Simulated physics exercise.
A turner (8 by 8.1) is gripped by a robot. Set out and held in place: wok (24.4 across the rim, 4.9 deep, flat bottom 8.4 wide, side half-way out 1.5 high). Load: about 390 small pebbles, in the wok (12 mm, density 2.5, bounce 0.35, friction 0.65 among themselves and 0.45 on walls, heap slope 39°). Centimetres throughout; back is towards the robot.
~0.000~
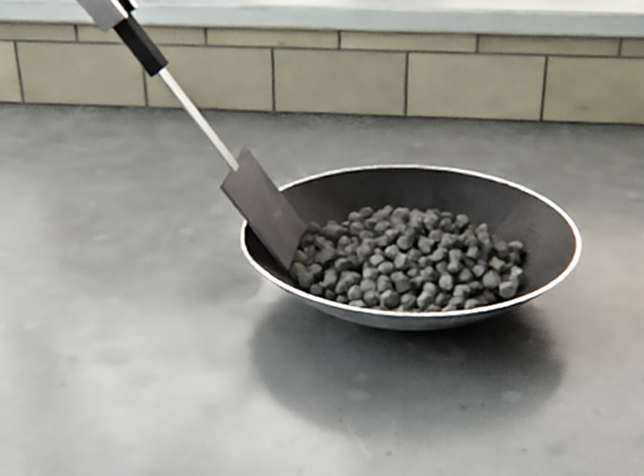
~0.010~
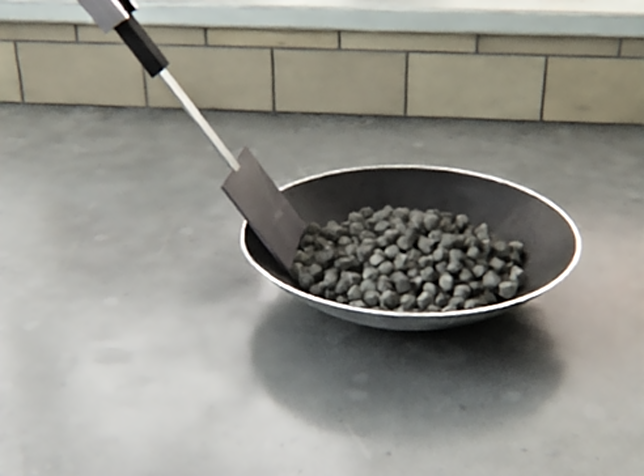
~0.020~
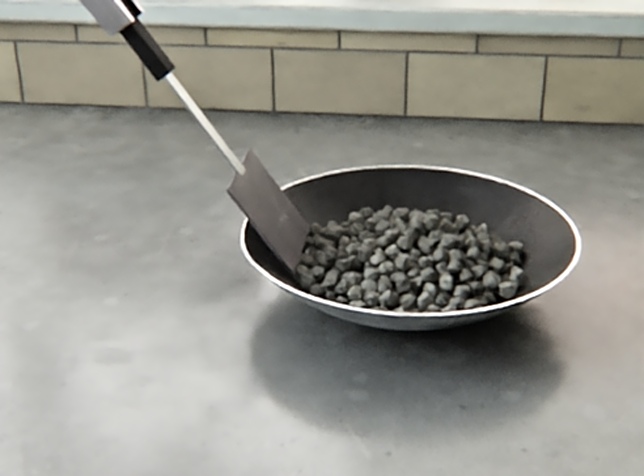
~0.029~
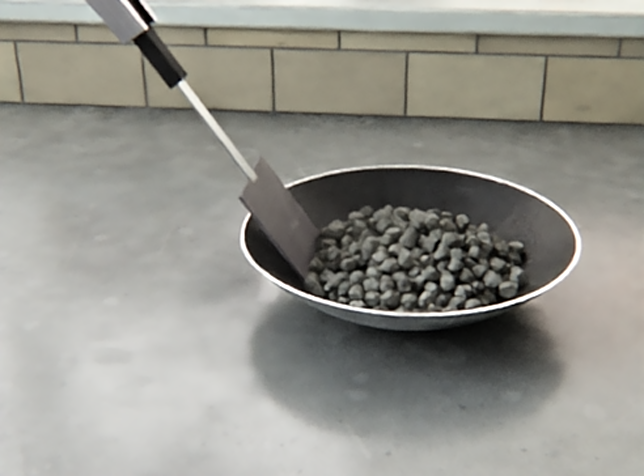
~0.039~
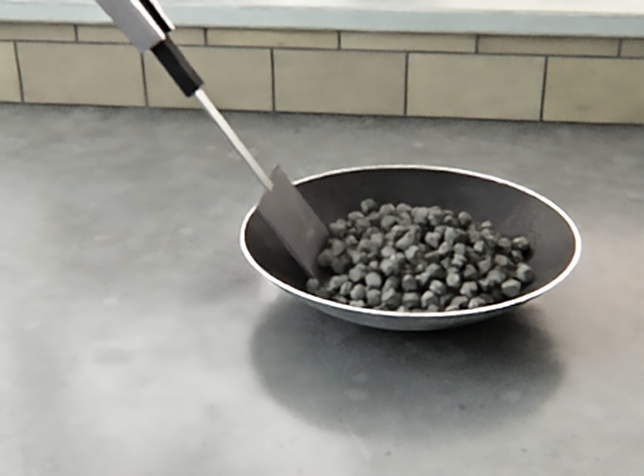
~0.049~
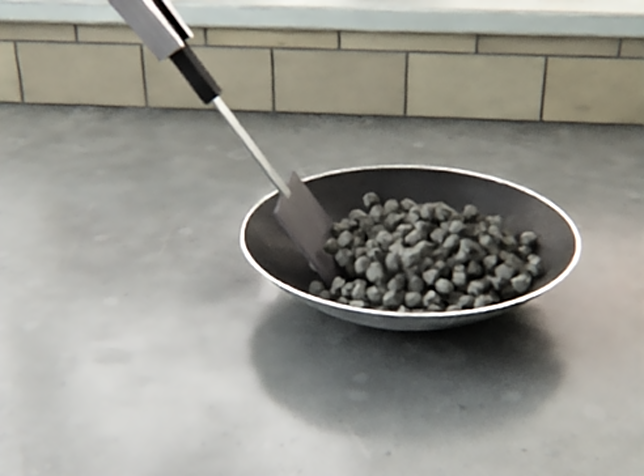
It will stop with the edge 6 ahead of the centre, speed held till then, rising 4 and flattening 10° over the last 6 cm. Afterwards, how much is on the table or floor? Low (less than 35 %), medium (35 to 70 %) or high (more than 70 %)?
A medium share, 35 to 70 %, ends on the table or floor.
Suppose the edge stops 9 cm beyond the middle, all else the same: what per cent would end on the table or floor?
It would be near 65 per cent.
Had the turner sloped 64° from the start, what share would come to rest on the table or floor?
In that case some 55 per cent.
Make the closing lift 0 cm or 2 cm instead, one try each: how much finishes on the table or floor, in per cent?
About 50 and 55 per cent.
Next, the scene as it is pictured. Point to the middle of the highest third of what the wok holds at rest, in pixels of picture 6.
At about (515, 246).
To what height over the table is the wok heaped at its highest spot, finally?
Roughly 5.5 cm.
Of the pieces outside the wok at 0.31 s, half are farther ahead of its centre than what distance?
Roughly 22 cm.
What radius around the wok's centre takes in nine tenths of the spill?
About 45 cm.
By 0.07 s, sloping 55°, highest piece 8 above the table; 391 in the wok.
By 0.10 s, sloping 52°, highest piece 10 above the table; 385 in the wok, 6 on the blade or in flight.
By 0.31 s, sloping 45°, highest piece 17 above the table; 220 in the wok, 111 on the table or floor, 60 on the blade or in flight.
By 1.36 s, sloping 45°, highest piece 5 above the table; 219 in the wok, 172 on the table or floor.
Final count, 219 in the wok, 172 on the table or floor. That is 44 % on the table or floor.
